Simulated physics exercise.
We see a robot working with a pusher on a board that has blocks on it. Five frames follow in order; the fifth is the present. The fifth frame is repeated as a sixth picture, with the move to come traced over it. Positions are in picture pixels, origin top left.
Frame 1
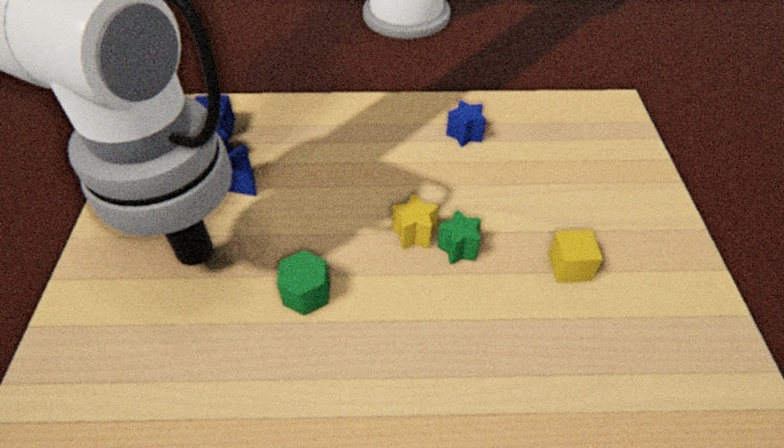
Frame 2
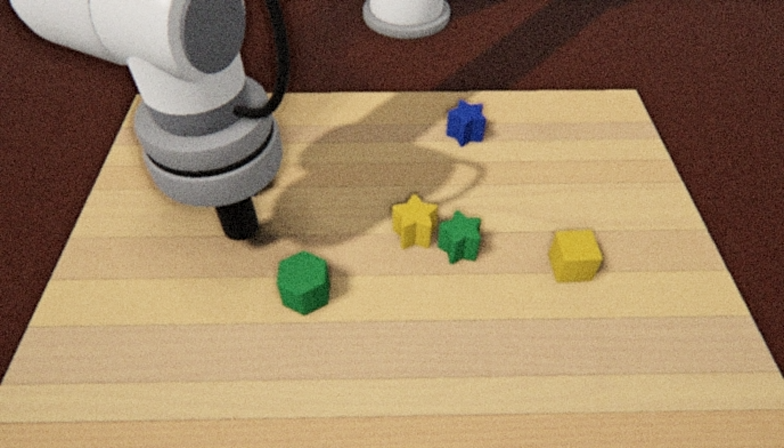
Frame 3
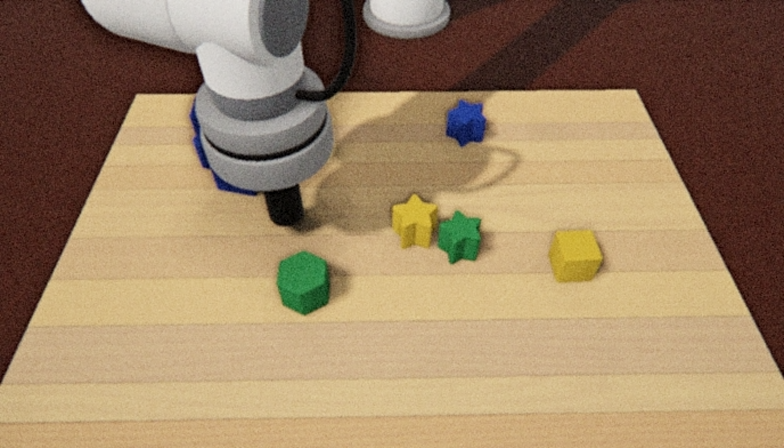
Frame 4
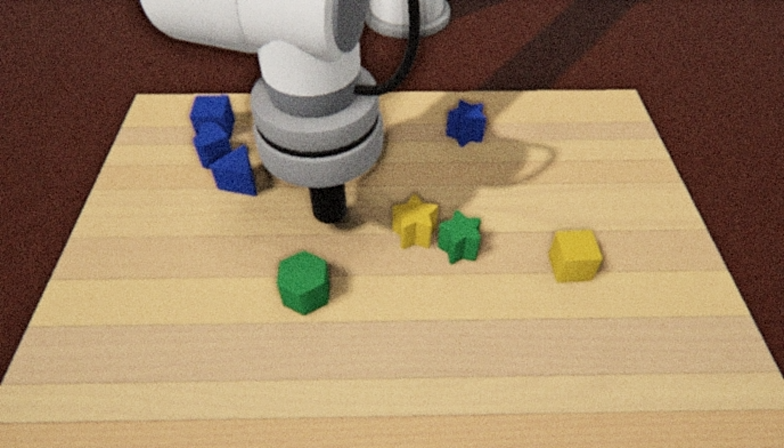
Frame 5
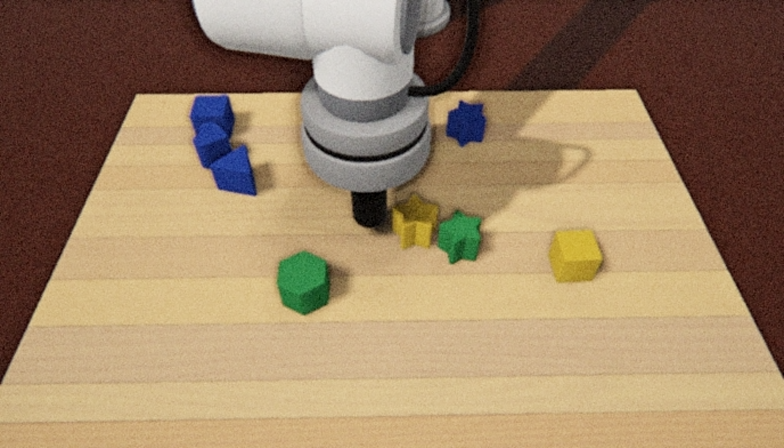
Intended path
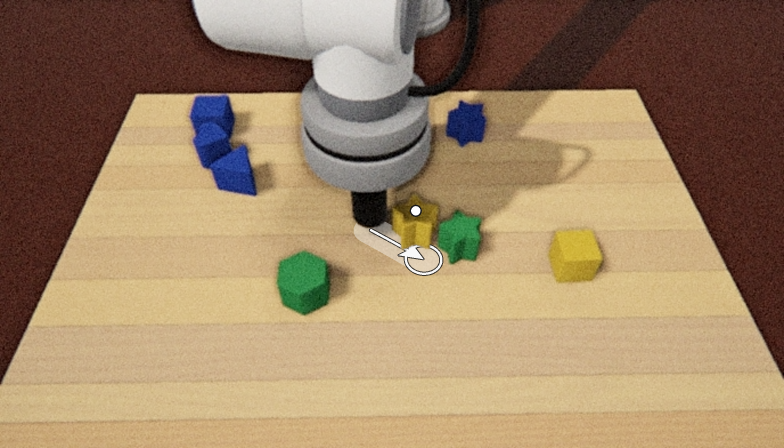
A white and grey robot arm with a black pusher tip works over a striped pale wooden board on a dark reddish surface, seen from a fixed raised view. Blue blocks sit at the upper left and upper centre, yellow and green stars near the middle, a green hexagon lower left, a yellow cube right. The arm glides rightward from the left side to just beside the yellow star, while the blocks stay still.
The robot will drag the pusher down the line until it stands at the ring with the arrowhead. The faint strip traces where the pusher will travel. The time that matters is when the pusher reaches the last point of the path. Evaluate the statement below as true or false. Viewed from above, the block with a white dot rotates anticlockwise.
That claim is true.
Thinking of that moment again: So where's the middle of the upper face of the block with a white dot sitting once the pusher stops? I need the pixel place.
Final place: (444, 214).
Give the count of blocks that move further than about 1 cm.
Expect two.
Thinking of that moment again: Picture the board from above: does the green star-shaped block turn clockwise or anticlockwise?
Watching from overhead, you'd notice the green star-shaped block rotating clockwise.
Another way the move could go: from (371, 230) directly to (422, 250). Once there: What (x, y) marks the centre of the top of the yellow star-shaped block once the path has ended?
I'd guess (456, 219).
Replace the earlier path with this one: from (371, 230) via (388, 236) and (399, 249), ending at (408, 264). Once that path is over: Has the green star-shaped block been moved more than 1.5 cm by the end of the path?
Answer: No.
The drawn path runs from (371, 230) directly to (424, 259); the dot is on the yellow star-shaped block.
The first path, step by step. Halfway along, pusher at (397, 231); yellow star-shaped block at (429, 212); green star-shaped block at (469, 226).
At the end, pusher at (425, 246); green hexagon not moved; yellow star-shaped block at (444, 214), turned 35° anticlockwise; green star-shaped block at (483, 223), turned 30° clockwise.
